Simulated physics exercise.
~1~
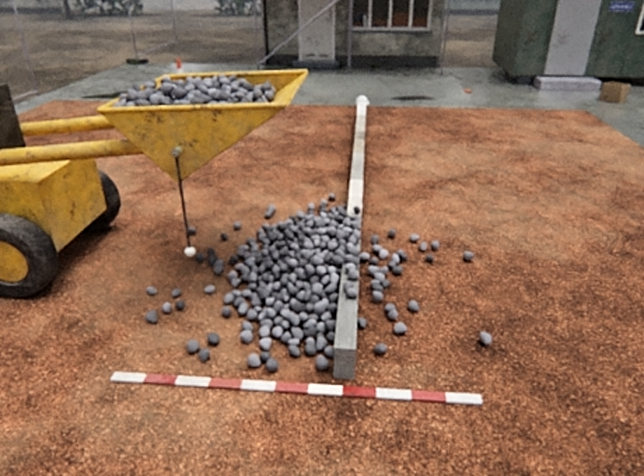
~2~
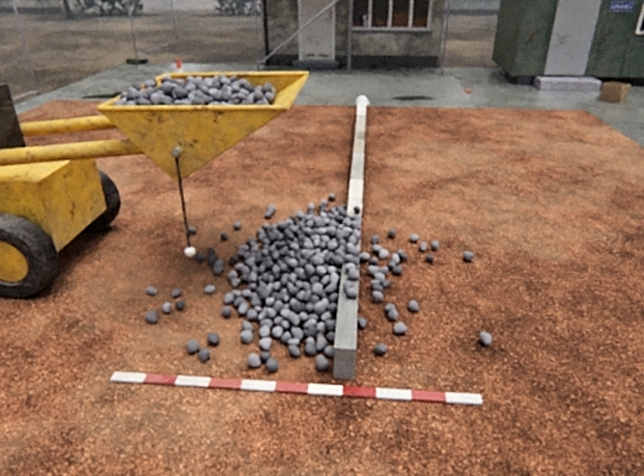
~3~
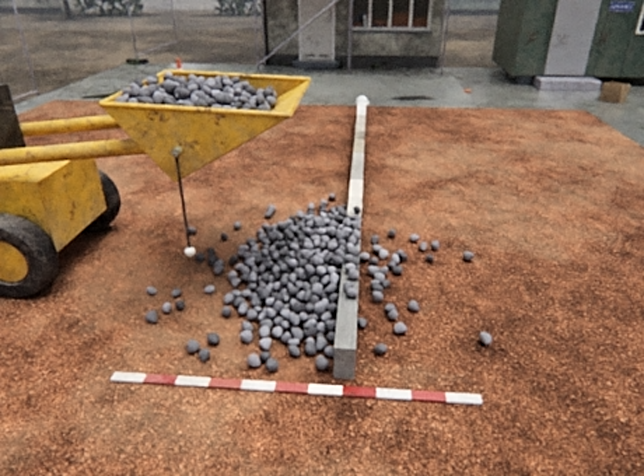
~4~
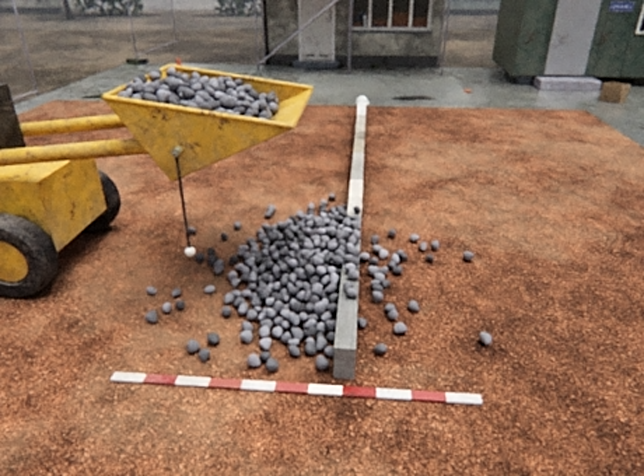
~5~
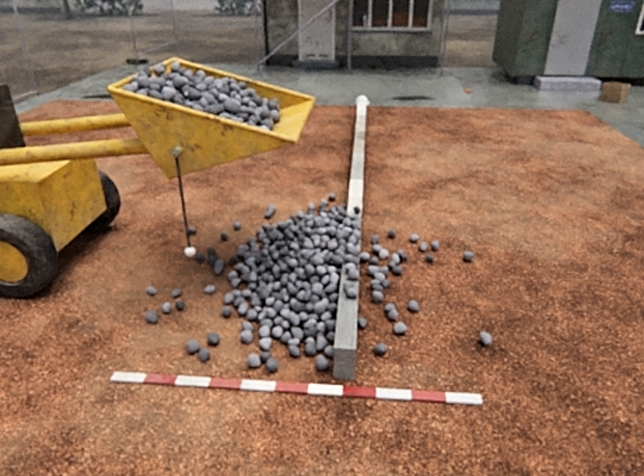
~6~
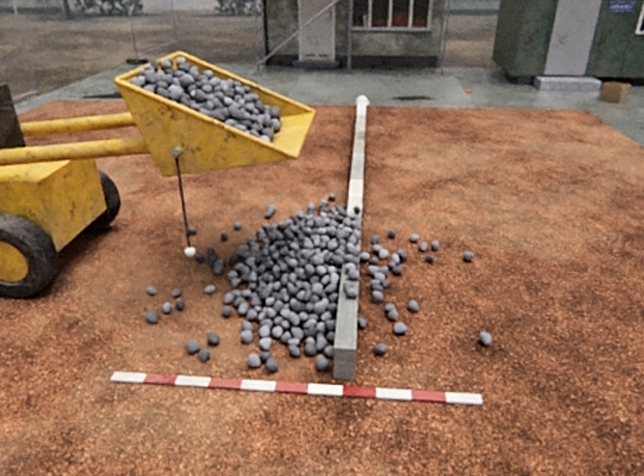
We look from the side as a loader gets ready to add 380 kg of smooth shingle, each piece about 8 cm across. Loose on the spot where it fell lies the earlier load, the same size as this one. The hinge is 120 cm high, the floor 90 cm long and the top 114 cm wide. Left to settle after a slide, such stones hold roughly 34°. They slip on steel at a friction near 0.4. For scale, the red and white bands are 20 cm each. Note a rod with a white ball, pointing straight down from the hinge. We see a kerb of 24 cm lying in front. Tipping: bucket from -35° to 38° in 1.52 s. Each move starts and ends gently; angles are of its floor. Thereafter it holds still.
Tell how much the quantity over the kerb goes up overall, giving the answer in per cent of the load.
It goes up by roughly 18 per cent.
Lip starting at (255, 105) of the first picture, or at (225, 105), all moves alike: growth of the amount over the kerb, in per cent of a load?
Case one about 0 %, case two about 0 %.
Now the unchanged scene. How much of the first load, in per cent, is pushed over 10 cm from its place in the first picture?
About 20 per cent.
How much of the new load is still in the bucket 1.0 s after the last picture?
Some 35 percent, roughly.
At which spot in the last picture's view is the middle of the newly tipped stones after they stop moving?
Near (313, 253).
Then, 0.5 s after the last picture the floor is at 27°; in per cent of one load, 99 in the bucket, 96 on this side of the kerb, 5 over the kerb; the foremost stones are at (433, 265).
Then, 1.0 s after the last picture the floor is at 38°; in per cent of one load, 37 in the bucket, 158 on this side of the kerb, 5 over the kerb; the foremost stones are at (433, 265).
Then, 1.4 s after the last picture the floor is at 38°; in per cent of one load, 3 in the bucket, 180 on this side of the kerb, 17 over the kerb; the foremost stones are at (443, 277).
Then, 4.0 s after the last picture the floor is at 38°; in per cent of one load, 0 in the bucket, 177 on this side of the kerb, 23 over the kerb; the foremost stones are at (509, 302). Net gain over the kerb, 18.
